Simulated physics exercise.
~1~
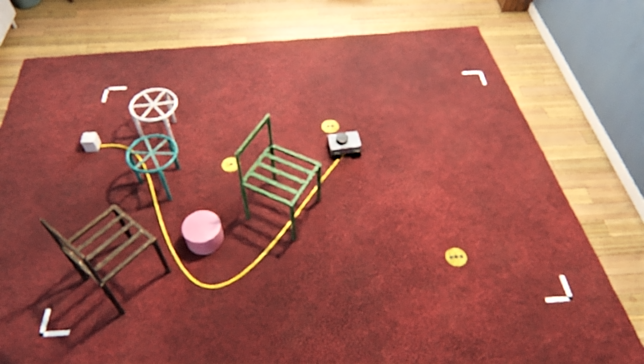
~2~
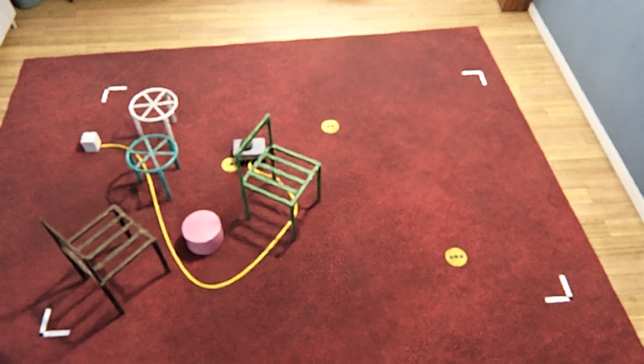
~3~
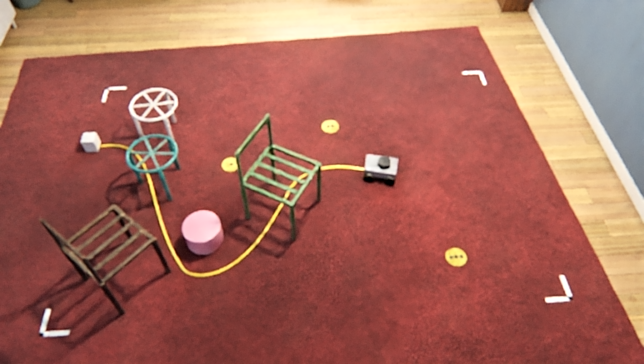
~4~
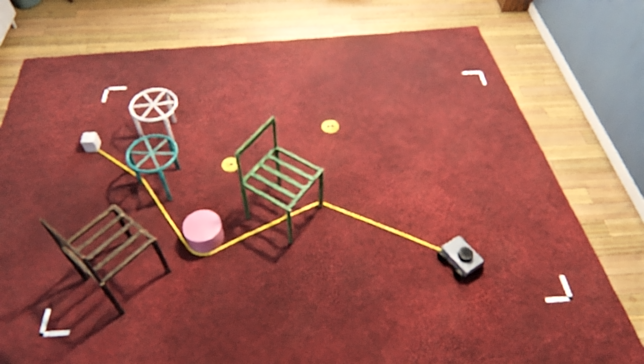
A small cart trailing a yellow cord among stools, chairs and a pink tub on a red carpet moved left behind the green chair, then headed right and down past the last yellow mark, ending with the cord pulled nearly straight between bends.
